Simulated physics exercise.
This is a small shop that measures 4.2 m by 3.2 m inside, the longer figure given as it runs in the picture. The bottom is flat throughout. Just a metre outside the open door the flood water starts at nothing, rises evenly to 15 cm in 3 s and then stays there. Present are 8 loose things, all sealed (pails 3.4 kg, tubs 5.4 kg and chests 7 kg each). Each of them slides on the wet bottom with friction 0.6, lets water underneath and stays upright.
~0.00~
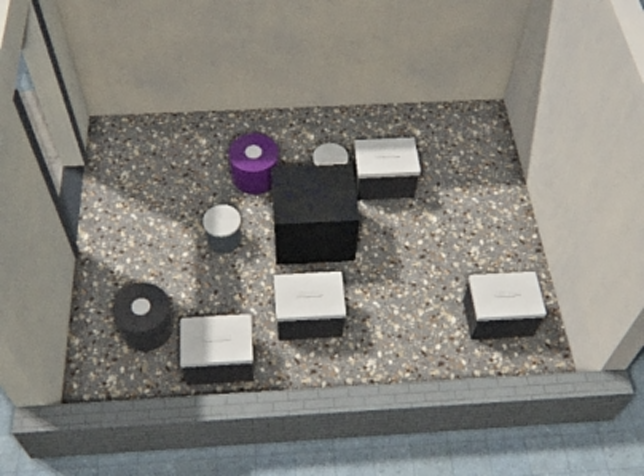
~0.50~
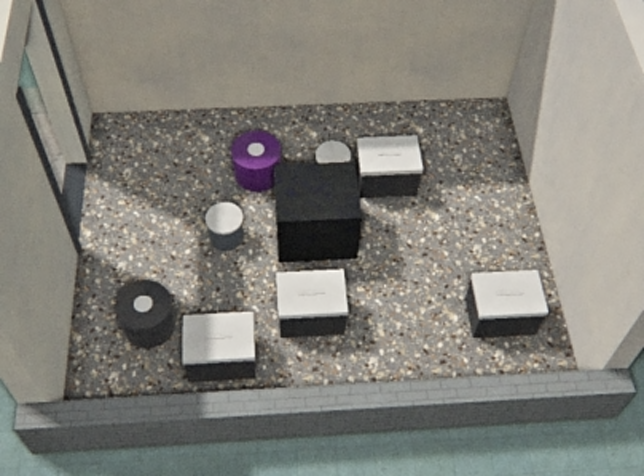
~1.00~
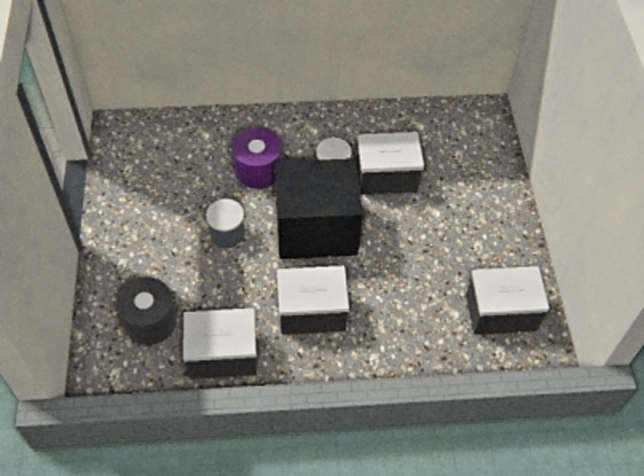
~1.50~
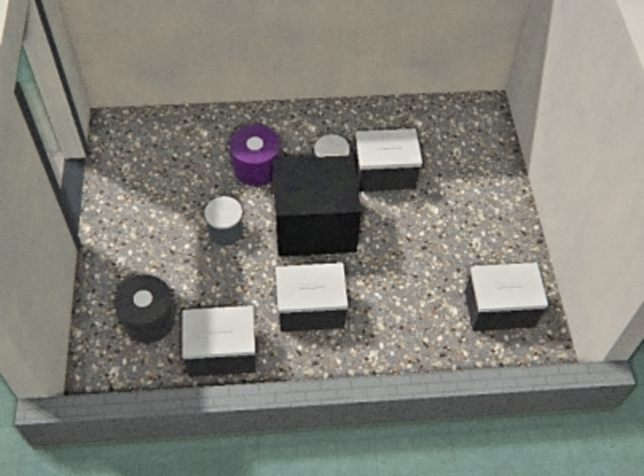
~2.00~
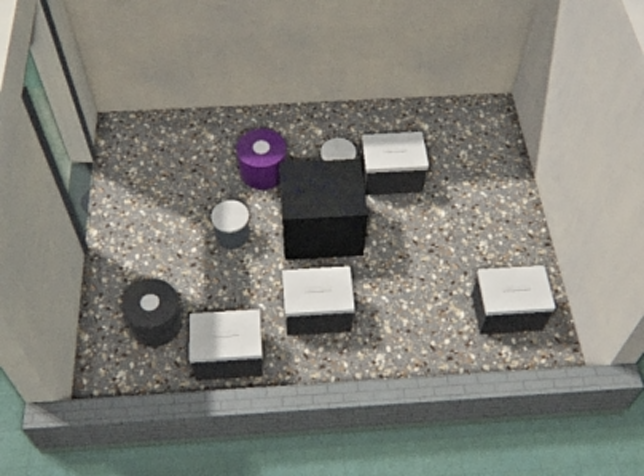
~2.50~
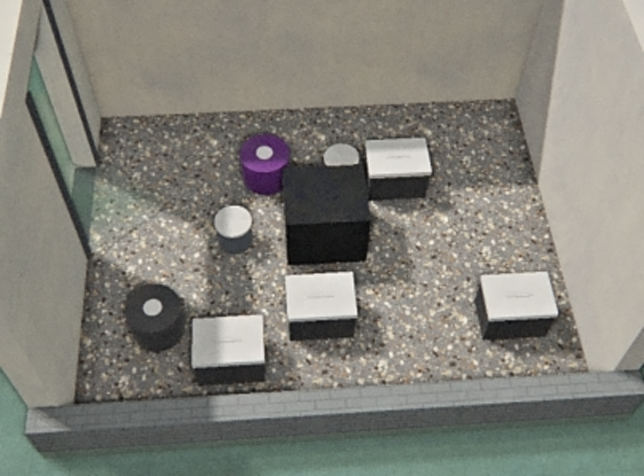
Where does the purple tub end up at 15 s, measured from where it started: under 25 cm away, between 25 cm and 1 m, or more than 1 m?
It will go beyond a metre.
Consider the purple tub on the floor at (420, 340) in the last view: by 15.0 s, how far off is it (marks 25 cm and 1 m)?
Result: It drifts a great deal.
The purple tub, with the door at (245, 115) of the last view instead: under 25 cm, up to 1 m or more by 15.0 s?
So the purple tub is well away by then.
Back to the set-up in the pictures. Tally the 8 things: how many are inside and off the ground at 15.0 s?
By my count, 8.
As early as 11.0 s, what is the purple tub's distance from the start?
Around 250 centimetres.
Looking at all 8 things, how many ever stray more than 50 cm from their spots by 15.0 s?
That adds up to 8.
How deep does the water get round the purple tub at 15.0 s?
9 cm, roughly.
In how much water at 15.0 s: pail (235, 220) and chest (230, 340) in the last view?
Around 8 cm and 6 cm.
After 3.5 s the purple tub is near (264, 153), 0.0 m from its start, aground; 0 afloat.
After 6.8 s the purple tub is near (412, 94), 1.6 m from its start, afloat; 1 afloat.
After 11.0 s the purple tub is near (514, 147), 2.3 m from its start, afloat; 7 afloat.
After 15.0 s the purple tub is near (503, 295), 2.5 m from its start, afloat; 8 afloat.
